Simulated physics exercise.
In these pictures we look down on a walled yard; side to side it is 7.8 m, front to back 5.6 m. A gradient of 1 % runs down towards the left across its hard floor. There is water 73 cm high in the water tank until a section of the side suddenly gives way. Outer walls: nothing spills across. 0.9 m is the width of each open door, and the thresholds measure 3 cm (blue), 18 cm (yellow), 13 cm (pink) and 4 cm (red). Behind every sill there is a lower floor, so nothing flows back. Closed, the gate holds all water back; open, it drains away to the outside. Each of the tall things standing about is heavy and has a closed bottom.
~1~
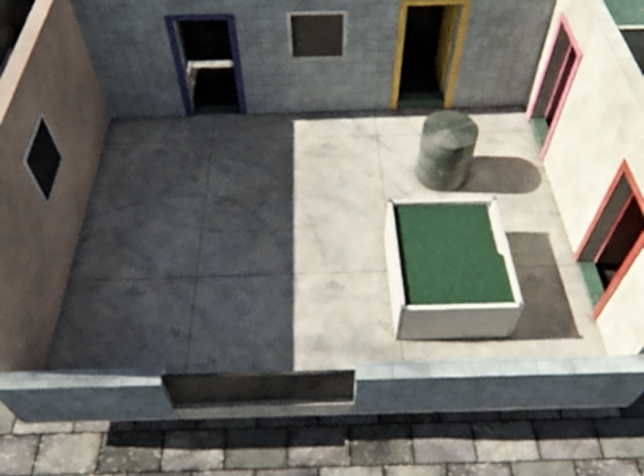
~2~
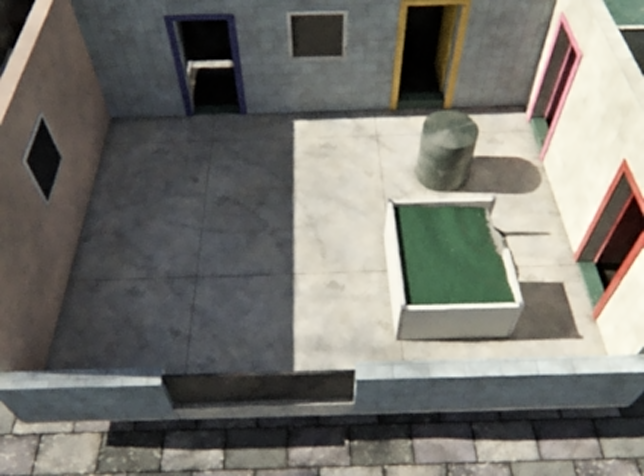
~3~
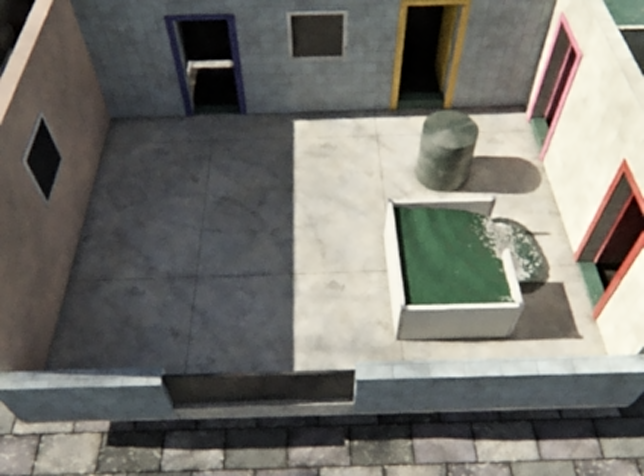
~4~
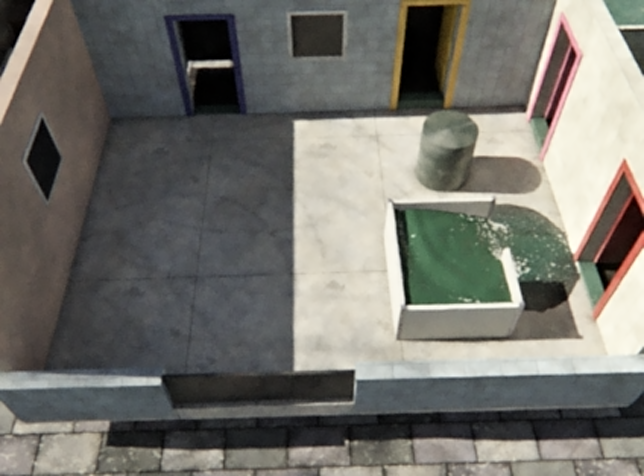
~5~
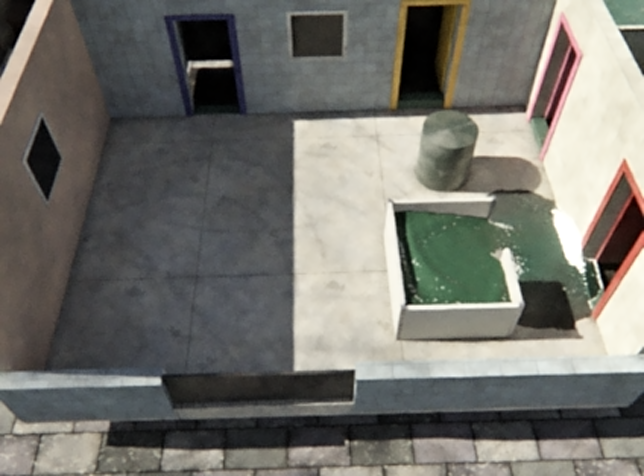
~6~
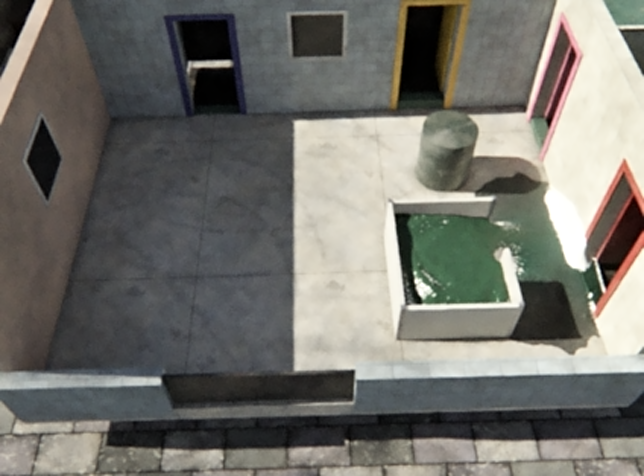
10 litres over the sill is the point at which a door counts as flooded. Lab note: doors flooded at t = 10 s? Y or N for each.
Blue door N, yellow door N, pink door N, red door Y.
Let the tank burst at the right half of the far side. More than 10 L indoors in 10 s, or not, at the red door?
Then the red door ends up within bounds.
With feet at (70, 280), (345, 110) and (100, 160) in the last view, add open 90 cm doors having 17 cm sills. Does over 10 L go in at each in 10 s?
So, in the order given, it's shy of the mark, then shy of the mark, then shy of the mark.
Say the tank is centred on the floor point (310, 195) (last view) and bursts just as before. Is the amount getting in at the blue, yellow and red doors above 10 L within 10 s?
With respect to that limit, blue ends up inside it, yellow ends up outside it, red ends up outside it.
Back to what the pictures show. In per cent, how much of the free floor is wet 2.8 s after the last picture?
Near 35 per cent is wet.
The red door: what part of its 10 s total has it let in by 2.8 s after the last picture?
Fraction in by then: Around 75 per cent.
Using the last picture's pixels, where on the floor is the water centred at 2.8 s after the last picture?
The water is centred near (468, 223).
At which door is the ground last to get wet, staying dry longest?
It is the blue one.
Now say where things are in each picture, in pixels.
The first picture shows the water tank at (450, 253) is whole and still, 73 cm deep.
In the second picture, the front is at a hidden place, 0.6 m from the gap at (491, 245); 0.2 m2 of floor is under water; 73 cm left at the back of the water tank.
In the third picture, the front is at (544, 267), 0.9 m from the gap at (490, 248); 0.8 m2 of floor is under water; 73 cm left at the back of the water tank.
In the fourth picture, water pours out at (490, 249) and has run 1.3 m, to (576, 269); typically 8 cm deep outside, 69 cm at the water tank's back.
In the fifth picture, the front is at (598, 280), 1.6 m from the gap at (490, 248); 2.8 m2 of floor is under water; 62 cm left at the back of the water tank.
In the sixth picture, water pours out at (490, 248) and has run 1.9 m, to (549, 187); typically 6 cm deep outside, 63 cm at the water tank's back.
Then, 0.7 s after the last picture water covers 10 % of the floor and is deepest (44 cm) near (559, 250); blue door not reached, yellow door not reached, pink door 9 cm at the sill, 0 L in, red door 23 cm at the sill, 97 L in.
Then, 1.5 s after the last picture water covers 20 % of the floor and is deepest (31 cm) near (559, 250); blue door not reached, yellow door 7 cm at the sill, 0 L in, pink door 9 cm at the sill, 0 L in, red door 19 cm at the sill, 200 L in.
Then, 2.8 s after the last picture water covers 35 % of the floor and is deepest (22 cm) near (559, 250); blue door not reached, yellow door 13 cm at the sill, 0 L in, pink door 6 cm at the sill, 0 L in, red door 14 cm at the sill, 298 L in.
Then, 5.3 s after the last picture water covers 75 % of the floor and is deepest (12 cm) near (559, 250); blue door 3 cm at the sill, 0 L in, yellow door 8 cm at the sill, 0 L in, pink door 6 cm at the sill, 1 L in, red door 9 cm at the sill, 375 L in.
Then, 9.3 s after the last picture water covers 85 % of the floor and is deepest (10 cm) near (38, 396); blue door 2 cm at the sill, 0 L in, yellow door 5 cm at the sill, 0 L in, pink door 4 cm at the sill, 1 L in, red door 5 cm at the sill, 402 L in.
